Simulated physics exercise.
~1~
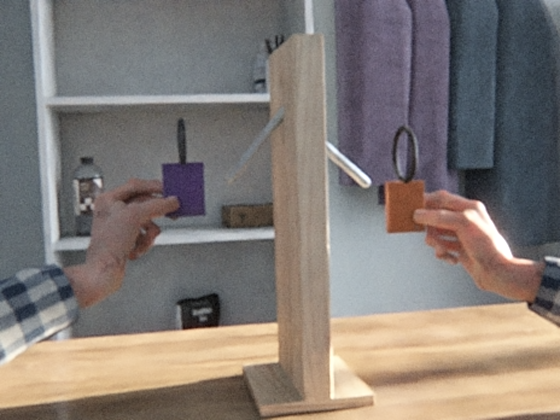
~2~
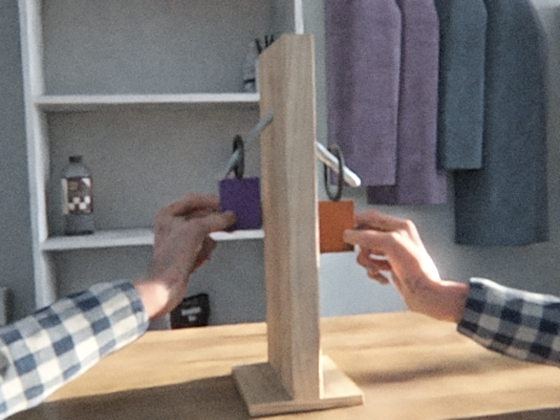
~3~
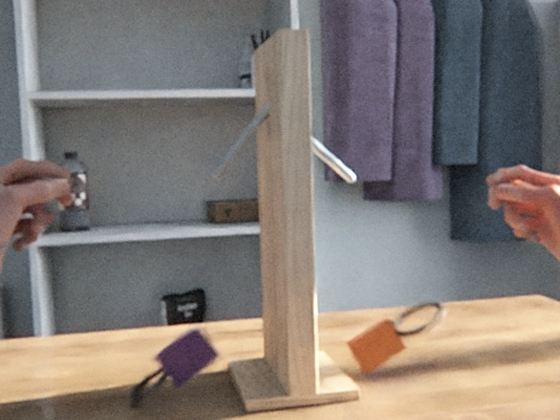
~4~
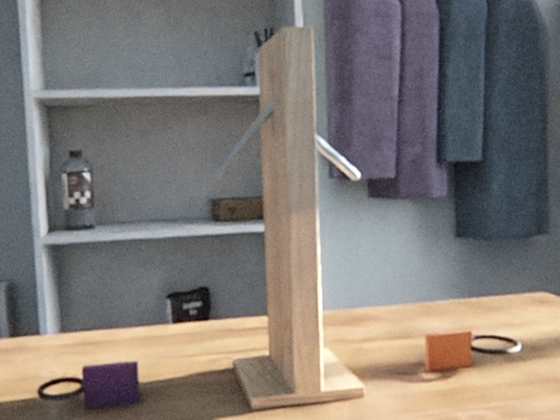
The footage shows two hands hooking a purple tag and an orange tag over the downward-sloping pegs on either side of a wooden stand, then letting go and drawing back. Both tags slip off and drop, ending up lying on the table on opposite sides of the stand.
